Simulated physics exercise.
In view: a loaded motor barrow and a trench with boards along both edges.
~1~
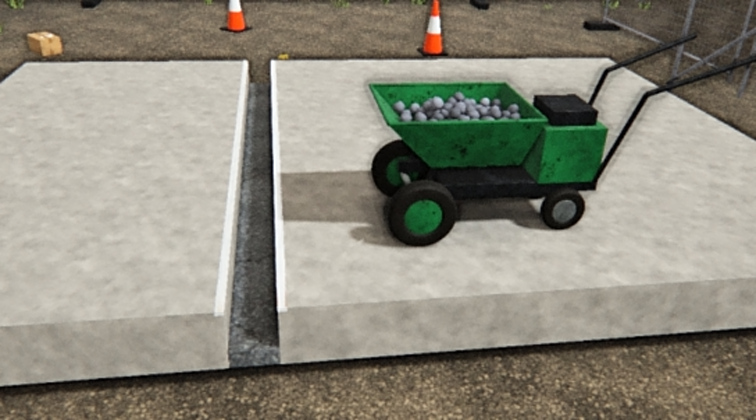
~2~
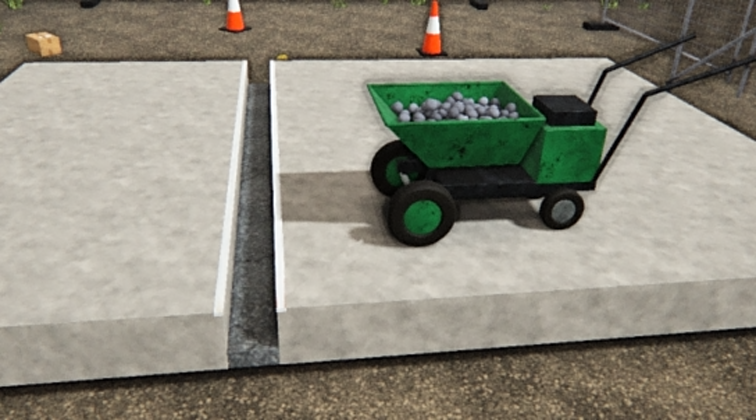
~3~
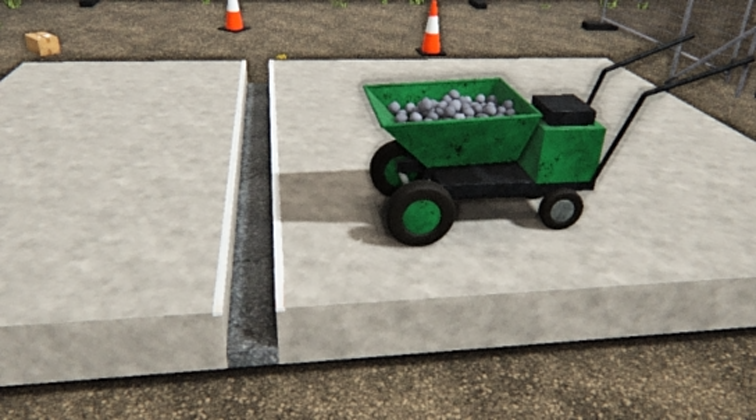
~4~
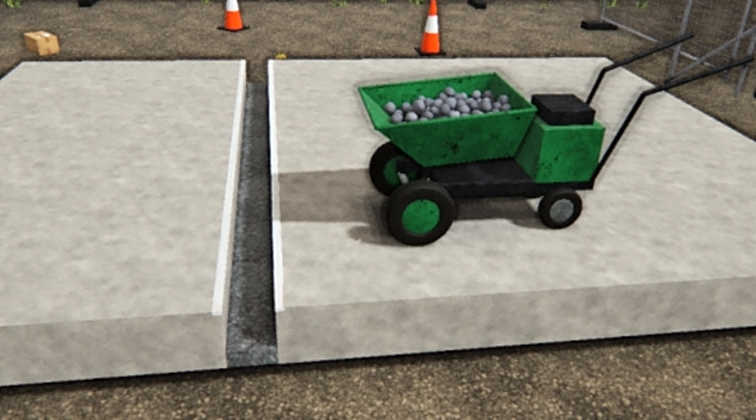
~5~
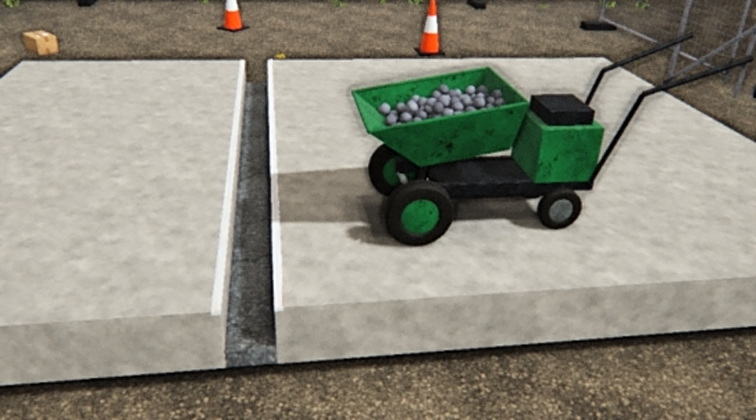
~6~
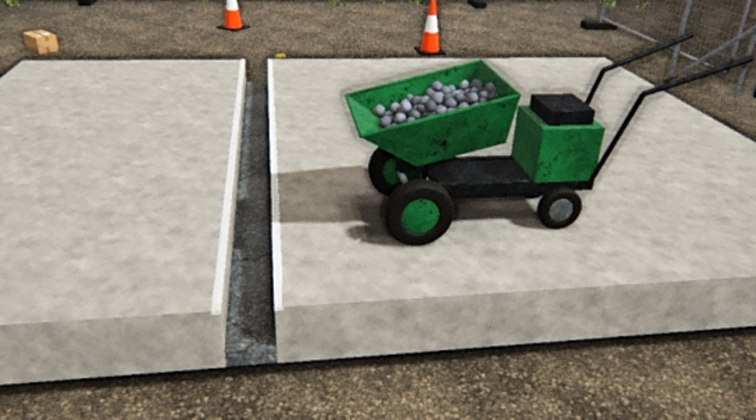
On a concrete slab split by a narrow trench, a green motor barrow loaded with round gray cobbles stood still to the right while its skip slowly tilted a little toward the left.
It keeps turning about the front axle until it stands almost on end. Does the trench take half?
It catches over half.
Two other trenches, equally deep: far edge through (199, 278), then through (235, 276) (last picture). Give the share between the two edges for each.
First some 70, then 60 per cent.
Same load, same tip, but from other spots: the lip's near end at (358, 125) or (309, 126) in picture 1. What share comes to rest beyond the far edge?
The first gives 0 %, the second 70 %.
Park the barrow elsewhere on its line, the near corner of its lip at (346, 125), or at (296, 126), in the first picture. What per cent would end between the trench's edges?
Near 90 % and 0 %.
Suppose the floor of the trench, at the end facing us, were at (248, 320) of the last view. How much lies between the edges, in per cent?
Roughly 50 in a hundred.
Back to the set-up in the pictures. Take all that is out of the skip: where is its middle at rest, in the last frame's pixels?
Around (262, 245).
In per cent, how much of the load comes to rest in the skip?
Some 5 per cent.
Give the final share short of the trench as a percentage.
Some 30 per cent.
Soon after the last picture, skip tipped steeply; all in the skip.
A little later, skip tipped steeply; most in the skip; about a quarter short of the trench; a small part in or heaped over the trench; a stray few falling.
Later still, skip tipped right over; a small part in the skip; about a quarter short of the trench; about two thirds in or heaped over the trench; a stray few beyond it.
At rest, skip tipped right over; a small part in the skip; about a quarter short of the trench; about two thirds in or heaped over the trench; a stray few beyond it.
